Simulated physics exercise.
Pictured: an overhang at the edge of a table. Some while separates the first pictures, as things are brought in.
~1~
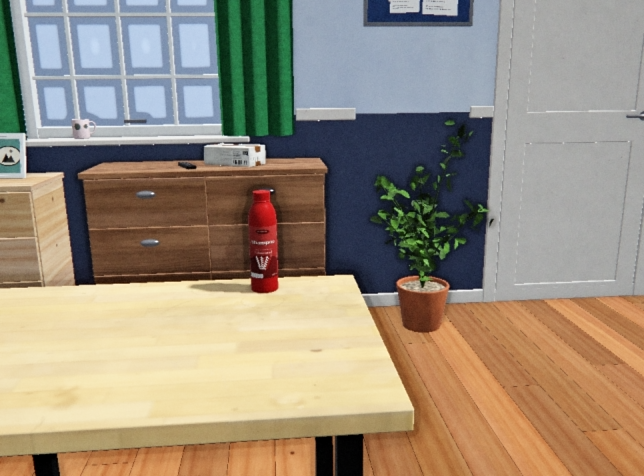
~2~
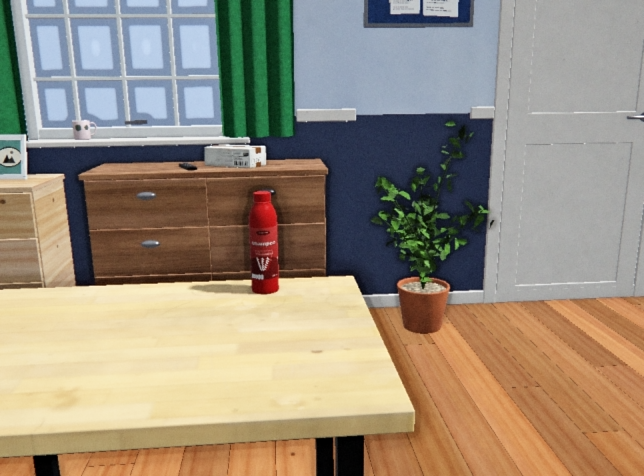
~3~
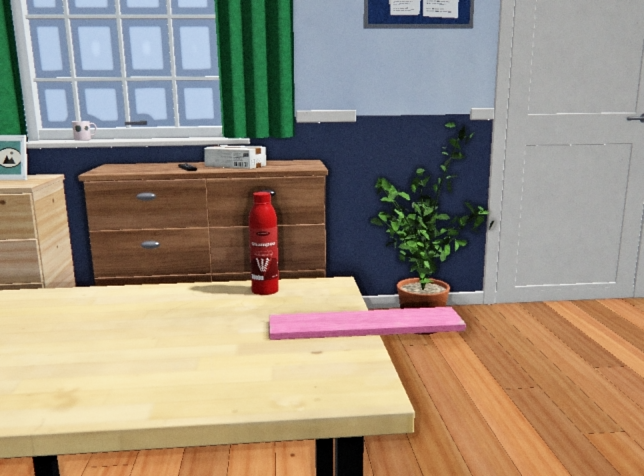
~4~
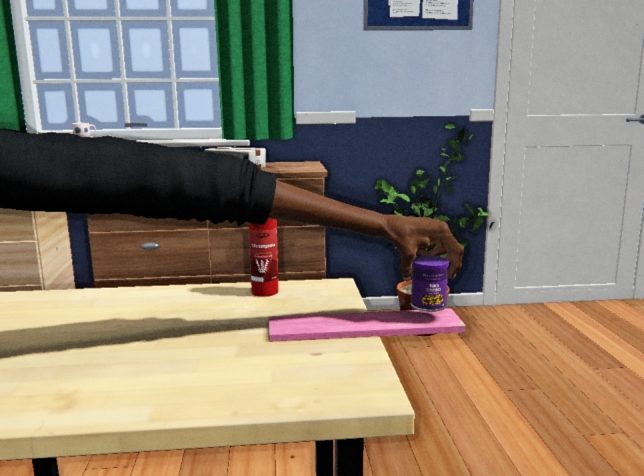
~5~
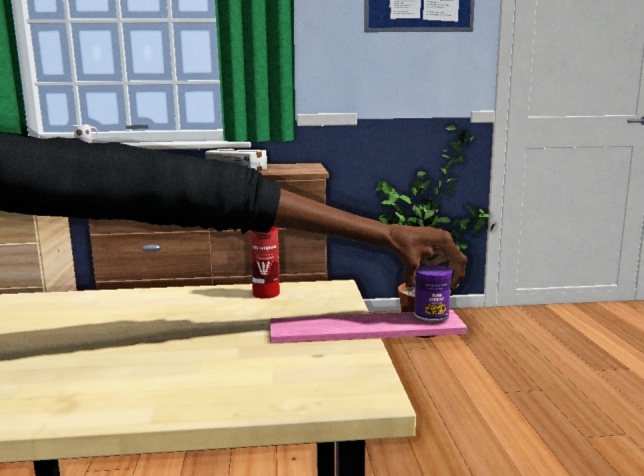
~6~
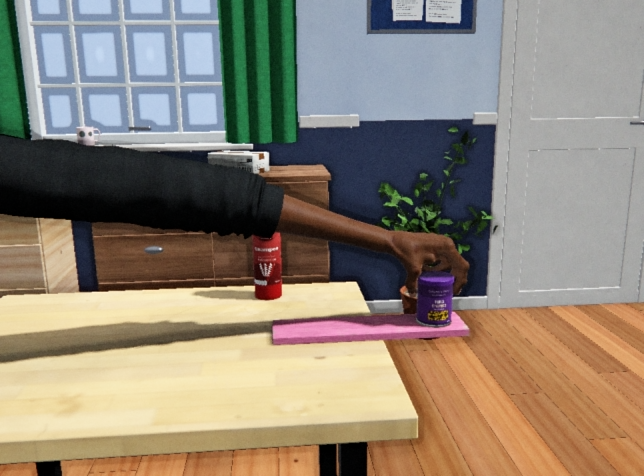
A pink plank appears on a pale wooden table, its right end jutting past the edge, and then a dark-sleeved arm reaches in from the left and lowers a purple tin onto that overhanging end, keeping its hand there. A red bottle stands near the table's back edge, before brown drawers, a green-curtained window, a potted plant and a white door. The room is seen from slightly above, the view shifting barely.
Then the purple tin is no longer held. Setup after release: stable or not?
Not stable.
Then, 0.50 s after the last picture, pink plank and purple tin now down on the floor or falling.
Then, 0.70 s after the last picture, things are still on the move.
By the end, down on the floor or falling, pink plank and purple tin; red bottle in place. The plank goes over.
